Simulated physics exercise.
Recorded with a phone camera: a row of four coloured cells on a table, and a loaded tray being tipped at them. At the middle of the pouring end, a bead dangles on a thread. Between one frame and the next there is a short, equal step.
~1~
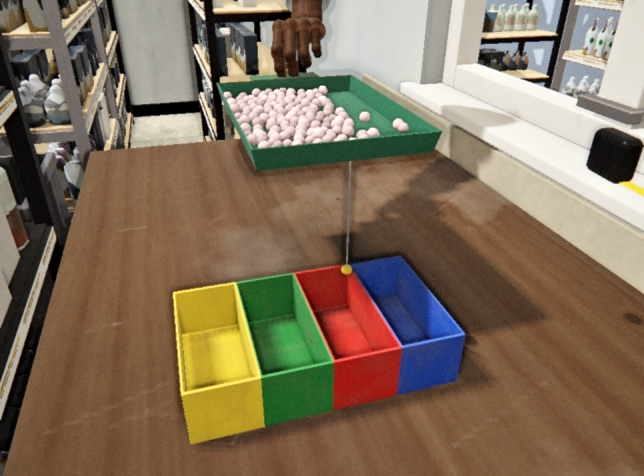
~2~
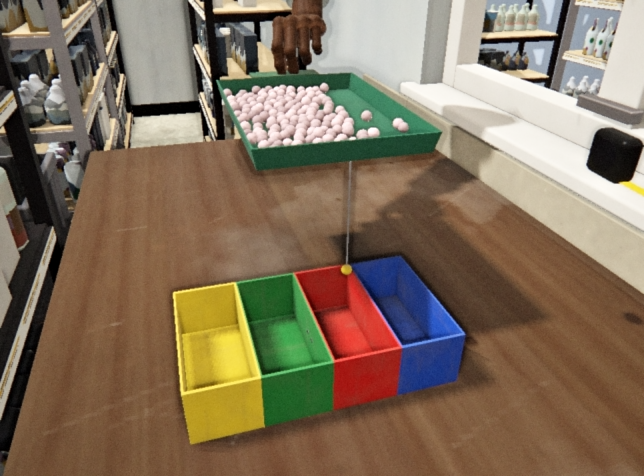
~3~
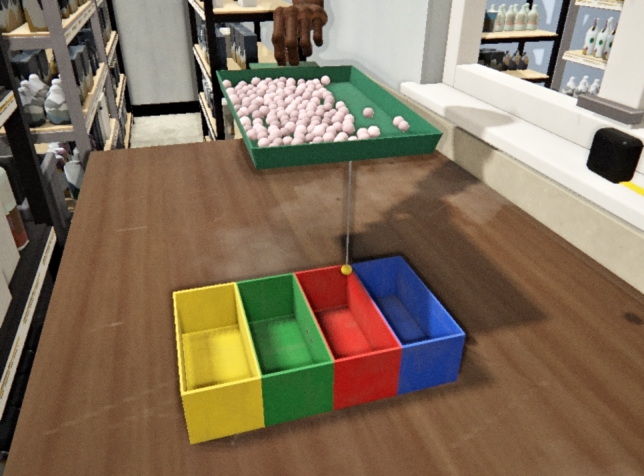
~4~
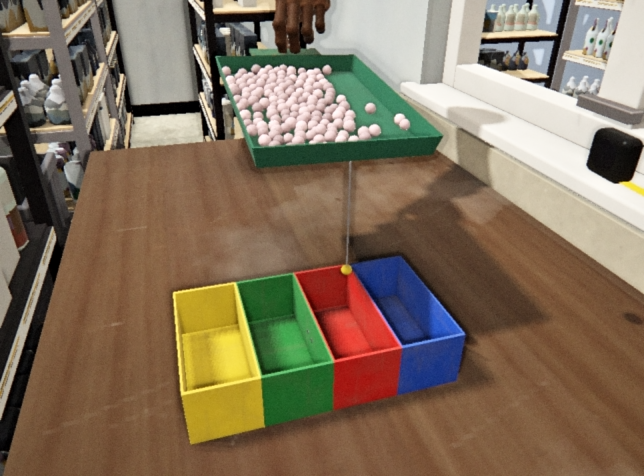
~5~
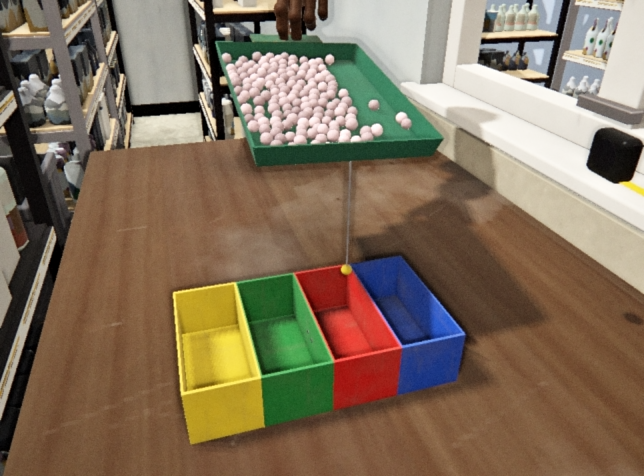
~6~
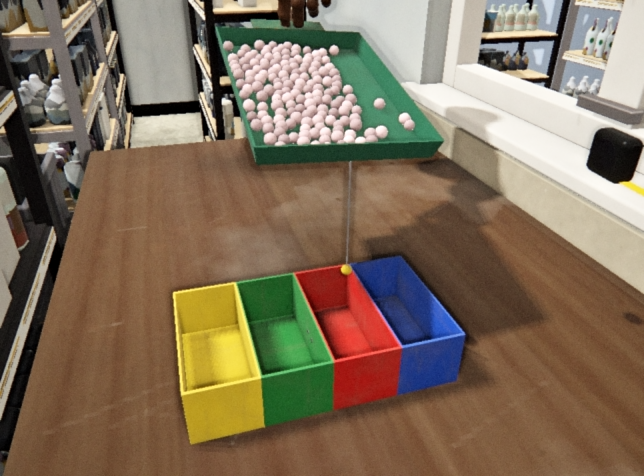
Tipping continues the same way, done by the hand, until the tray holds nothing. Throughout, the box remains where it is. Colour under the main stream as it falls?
Blue, I would say.
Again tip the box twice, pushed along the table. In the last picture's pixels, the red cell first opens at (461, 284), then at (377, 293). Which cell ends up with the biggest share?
Position one: That green cell. Position two: Blue.
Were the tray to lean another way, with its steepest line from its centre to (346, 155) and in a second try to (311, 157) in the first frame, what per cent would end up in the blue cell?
Around 30 per cent first, around 0 per cent next.
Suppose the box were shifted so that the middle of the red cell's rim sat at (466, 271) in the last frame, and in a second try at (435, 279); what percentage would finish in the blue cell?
Trial 1: 0 percent; trial 2: 0 percent.
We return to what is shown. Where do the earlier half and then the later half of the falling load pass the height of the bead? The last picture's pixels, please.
I'd place the first part at (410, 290) and the rest at (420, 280).
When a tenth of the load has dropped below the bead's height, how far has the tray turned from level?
Around 65 degrees of turn.
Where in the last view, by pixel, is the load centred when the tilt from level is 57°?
The middle of the pieces shows up near (371, 129).
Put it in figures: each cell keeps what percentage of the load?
The yellow cell holds about 0 %, the green cell about 0 %, the red cell about 10 % and the blue cell about 50 %.
Shortly afterwards, tray tipped steeply; the bulk on the tray; only a few in the blue cell; a little falling or outside the box.
Next, tray tipped right over; near a quarter on the tray; near a third in the blue cell; a little in the red cell; near a third falling or outside the box.
Some moments later, tray tipped past a quarter turn; near half in the blue cell; a little in the red cell; near a third falling or outside the box.
In the end, tray tipped past a quarter turn; near half in the blue cell; a little in the red cell; none at all in the yellow cell; none at all in the green cell; near a third outside the box.
